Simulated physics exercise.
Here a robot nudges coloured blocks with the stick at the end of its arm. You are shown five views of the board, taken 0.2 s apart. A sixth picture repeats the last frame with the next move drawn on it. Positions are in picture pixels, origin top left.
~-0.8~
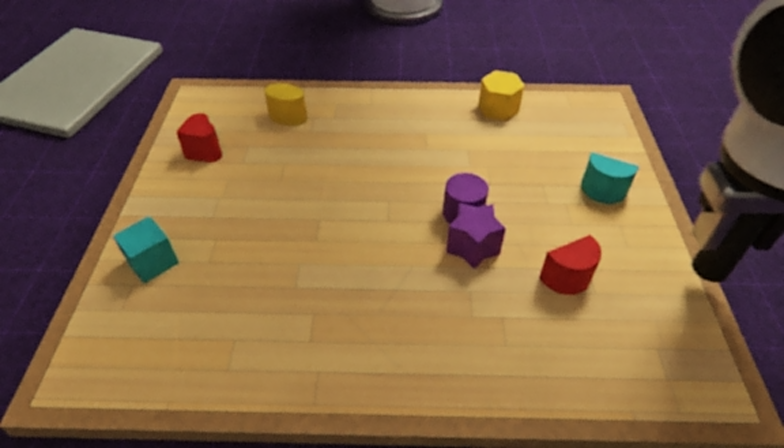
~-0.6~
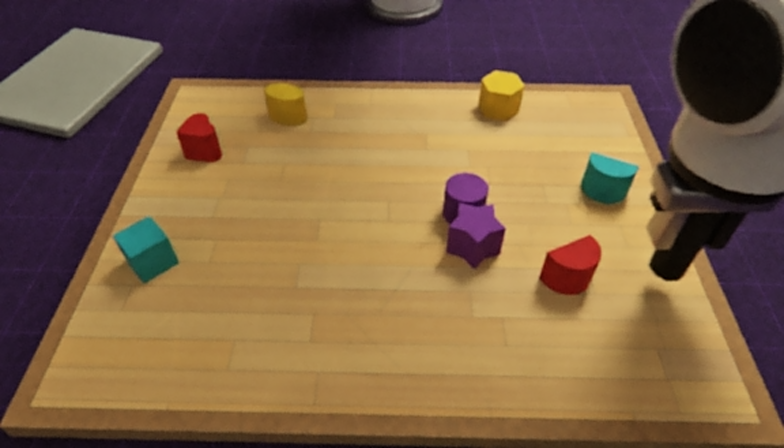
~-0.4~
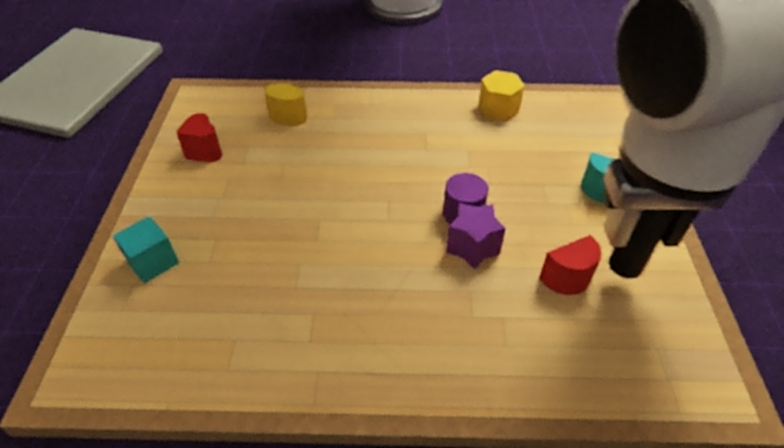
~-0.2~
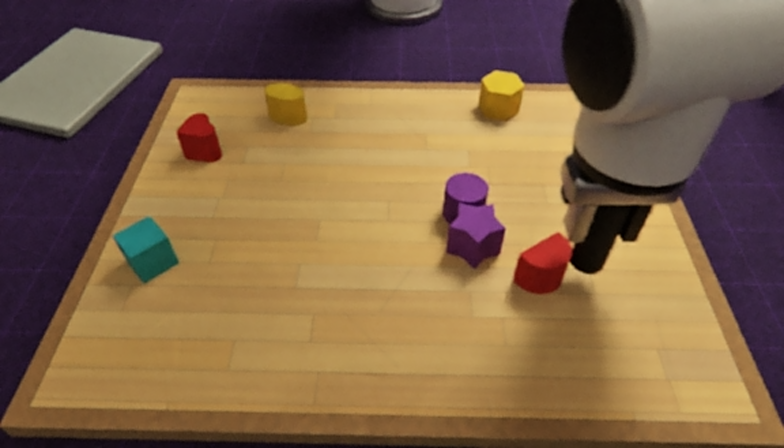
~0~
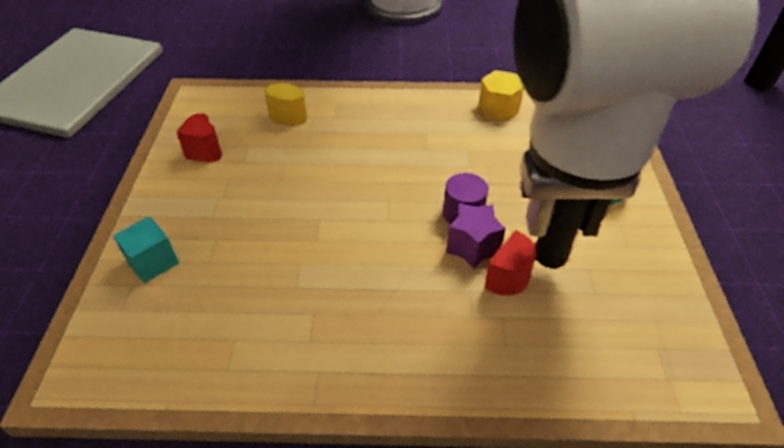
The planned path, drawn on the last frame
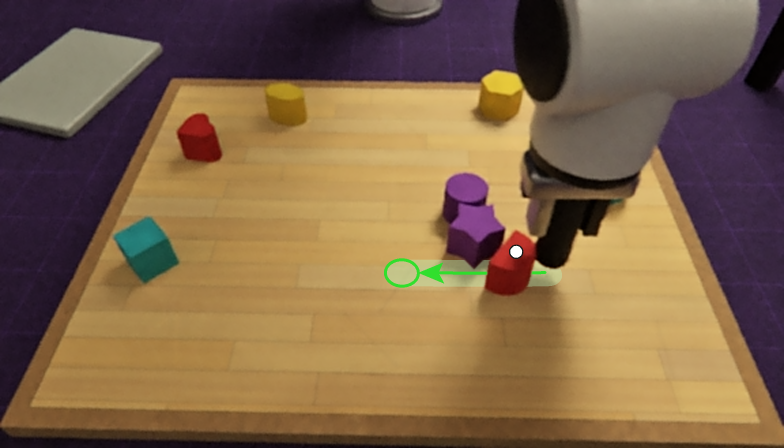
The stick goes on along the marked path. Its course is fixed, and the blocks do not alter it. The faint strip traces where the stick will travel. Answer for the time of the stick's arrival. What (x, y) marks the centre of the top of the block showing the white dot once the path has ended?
My best guess is (399, 278).
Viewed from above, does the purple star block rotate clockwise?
Answer: Yes.
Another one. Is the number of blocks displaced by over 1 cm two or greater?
Yes
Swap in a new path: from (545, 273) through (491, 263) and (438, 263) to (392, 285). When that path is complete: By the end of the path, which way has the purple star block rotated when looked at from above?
Looking down: Clockwise.
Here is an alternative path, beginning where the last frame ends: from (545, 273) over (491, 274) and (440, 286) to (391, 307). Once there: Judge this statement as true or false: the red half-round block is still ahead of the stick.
My answer: True.
Drawn move, from (545, 273) directly to (402, 273); the dot is on the red half-round block.
The first path, step by step. One third of the way, stick at (499, 257); purple star block at (470, 221), turned 15° clockwise; red half-round block at (464, 261).
Two thirds of the way, stick at (450, 257); purple star block at (454, 219), turned 40° clockwise; red half-round block at (424, 272), turned 15° anticlockwise.
At the end, stick at (402, 256); purple disc still; purple star block at (452, 218), turned 45° clockwise; red half-round block at (399, 278), turned 70° anticlockwise.
